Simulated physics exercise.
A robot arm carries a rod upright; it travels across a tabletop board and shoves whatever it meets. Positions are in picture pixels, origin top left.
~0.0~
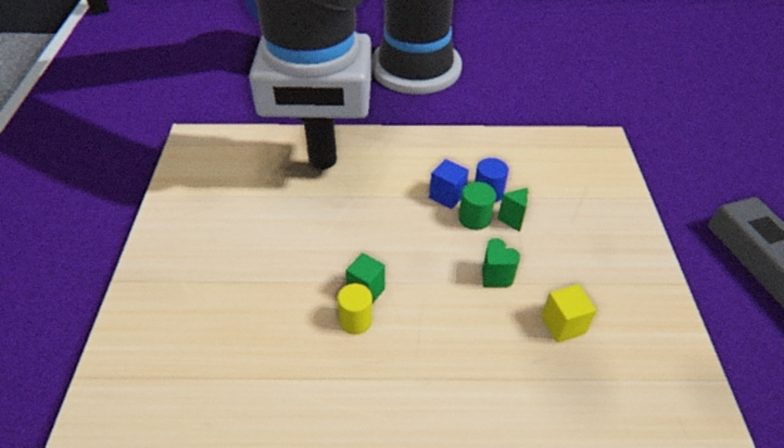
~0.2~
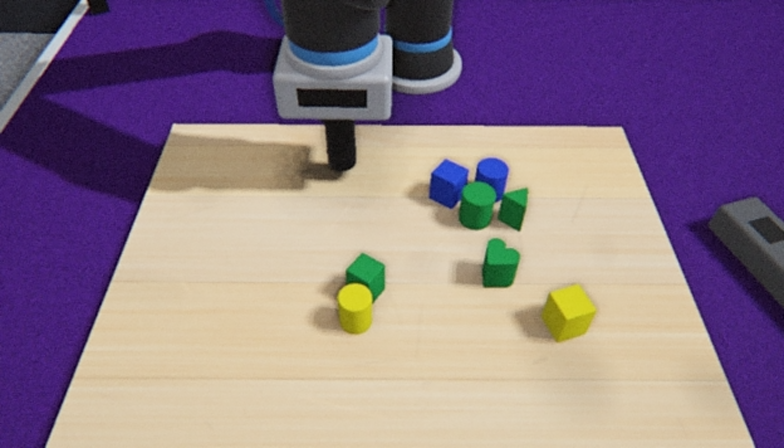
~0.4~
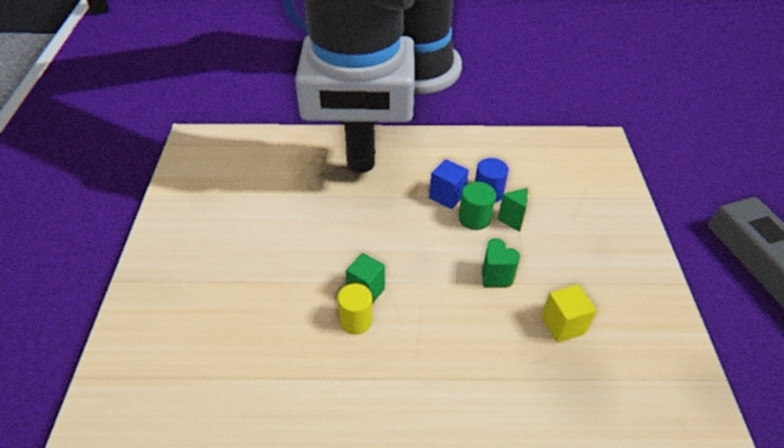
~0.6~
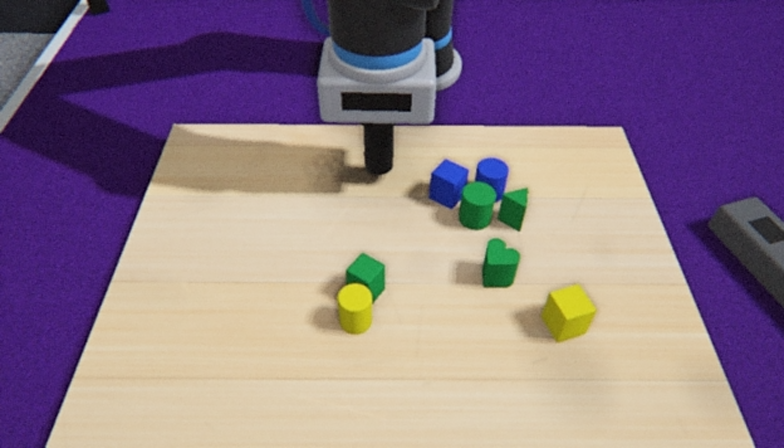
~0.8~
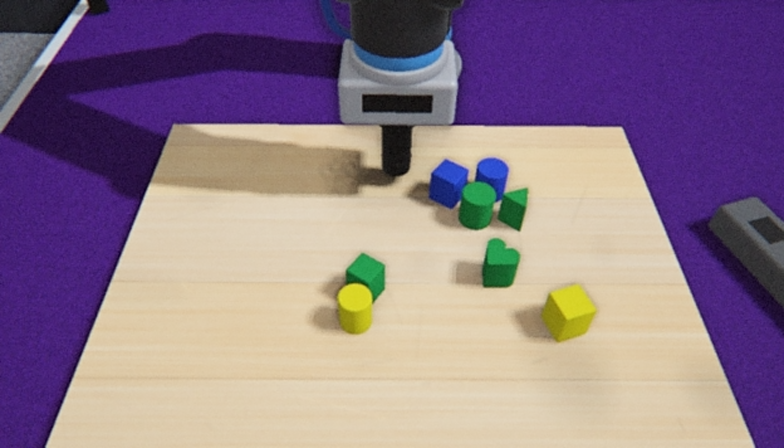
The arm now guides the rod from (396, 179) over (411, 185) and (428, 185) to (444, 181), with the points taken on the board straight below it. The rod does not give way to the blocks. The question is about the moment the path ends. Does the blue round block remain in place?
I expect so.
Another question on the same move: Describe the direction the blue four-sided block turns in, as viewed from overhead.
The blue four-sided block rotates clockwise.
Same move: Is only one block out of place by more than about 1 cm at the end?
I expect so.
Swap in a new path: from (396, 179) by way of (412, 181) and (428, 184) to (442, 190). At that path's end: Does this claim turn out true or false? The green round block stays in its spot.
False - the claim does not hold.
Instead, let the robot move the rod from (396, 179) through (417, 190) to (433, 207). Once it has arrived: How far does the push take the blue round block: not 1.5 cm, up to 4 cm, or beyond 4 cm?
It will move less than 1.5 cm.
On the path given first. Halfway along, rod at (420, 175); nothing pushed yet.
At the end, rod at (445, 170); blue four-sided block at (464, 172), turned 30° clockwise; blue round block still.
